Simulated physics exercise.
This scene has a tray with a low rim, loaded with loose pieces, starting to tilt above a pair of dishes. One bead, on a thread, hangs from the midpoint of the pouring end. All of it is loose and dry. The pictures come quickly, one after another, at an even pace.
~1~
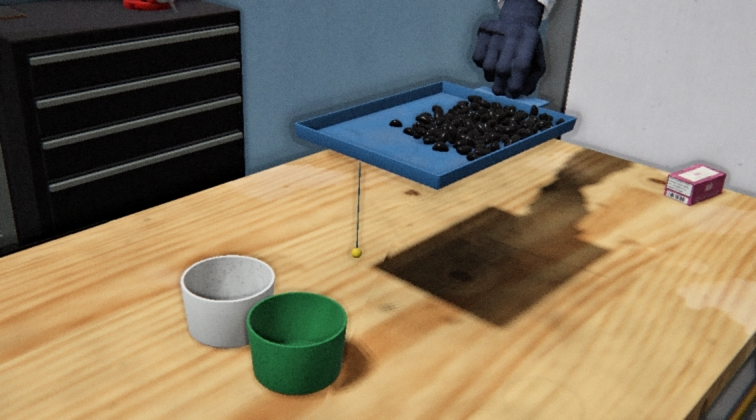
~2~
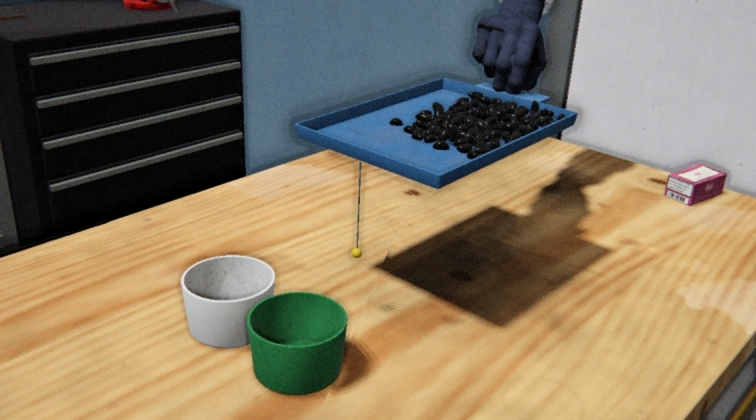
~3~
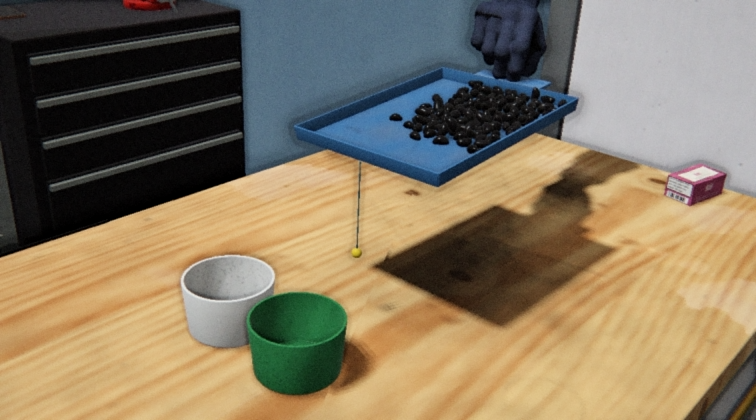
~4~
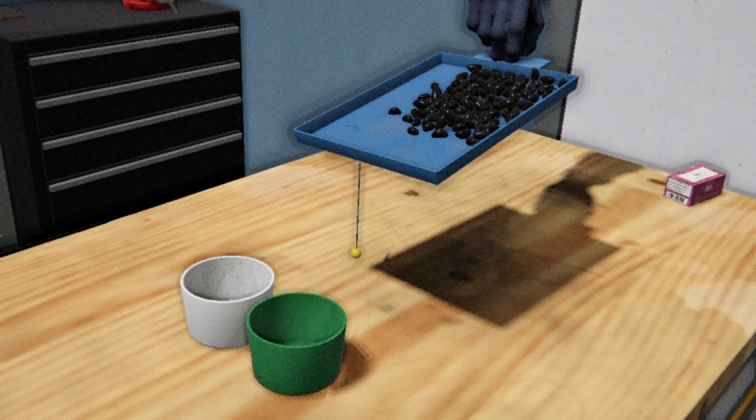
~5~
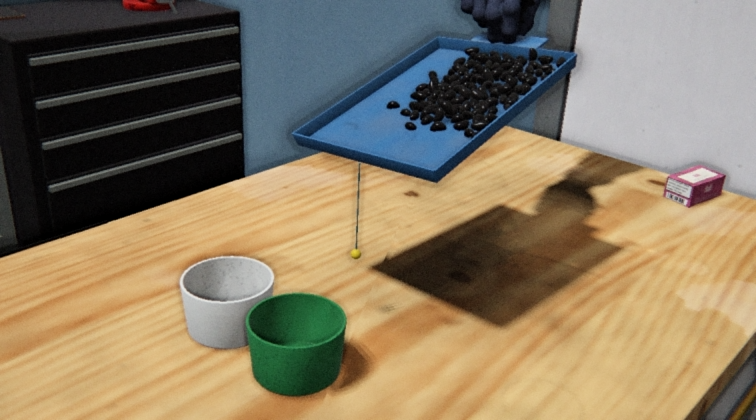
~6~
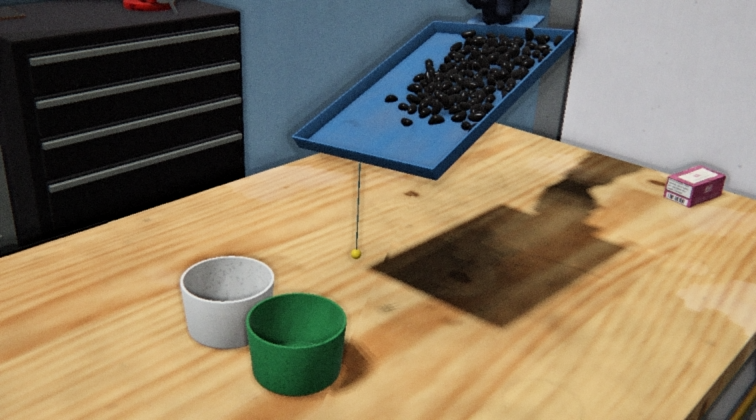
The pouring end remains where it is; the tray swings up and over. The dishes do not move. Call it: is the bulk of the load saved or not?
The bulk is not saved.
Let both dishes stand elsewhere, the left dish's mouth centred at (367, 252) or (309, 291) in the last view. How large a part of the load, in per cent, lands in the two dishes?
The first position comes out at 0 per cent, the other at 40 per cent.
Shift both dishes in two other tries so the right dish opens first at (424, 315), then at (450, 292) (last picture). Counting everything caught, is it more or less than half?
Result, first place: Not as much as half; second place: Not as much as half.
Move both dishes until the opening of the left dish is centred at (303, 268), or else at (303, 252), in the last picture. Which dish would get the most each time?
The dish at left, then the dish at left.
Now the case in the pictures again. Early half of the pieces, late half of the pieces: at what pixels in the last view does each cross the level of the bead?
About (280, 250) to begin with, then about (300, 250).
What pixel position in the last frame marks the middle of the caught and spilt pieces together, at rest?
I'd say the middle ends up at about (277, 313).
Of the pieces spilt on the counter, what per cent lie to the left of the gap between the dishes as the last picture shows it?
Roughly 30 in a hundred.
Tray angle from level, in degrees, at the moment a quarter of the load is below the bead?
80°, roughly.
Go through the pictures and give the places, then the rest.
Corners of the pouring end at (298, 124) and (439, 175), level; middle of the load at (484, 129), black beans; left dish at (192, 315); right dish at (260, 360); bead on its thread at (357, 253), in the first picture.
Corners of the pouring end at (298, 124) and (439, 174), level; middle of the load at (484, 126), in the second picture.
Corners of the pouring end at (297, 126) and (438, 172), tipped barely, lowest at the left corner; middle of the load at (484, 117), in the third picture.
Corners of the pouring end at (296, 129) and (436, 171), tipped a little, lowest at the left corner; middle of the load at (483, 104), in the fourth picture.
Corners of the pouring end at (295, 133) and (434, 169), tipped clearly, lowest at the left corner; middle of the load at (481, 91), in the fifth picture.
Corners of the pouring end at (295, 136) and (432, 167), tipped clearly, lowest at the left corner; middle of the load at (479, 77); left dish at (192, 315); right dish at (260, 360), in the sixth picture.
Soon, tray tipped steeply; most on the tray; a stray few in the left dish; a small part in the air.
A while on, tray tipped past a quarter turn; about half on the tray; a small part in the right dish; a small part in the left dish; about a third outside both; a stray few in the air.
Towards the end, tray tipped past a quarter turn; a small part in the right dish; a small part in the left dish; most outside both.
Finally, tray tipped past a quarter turn; a small part in the right dish; a small part in the left dish; most outside both.
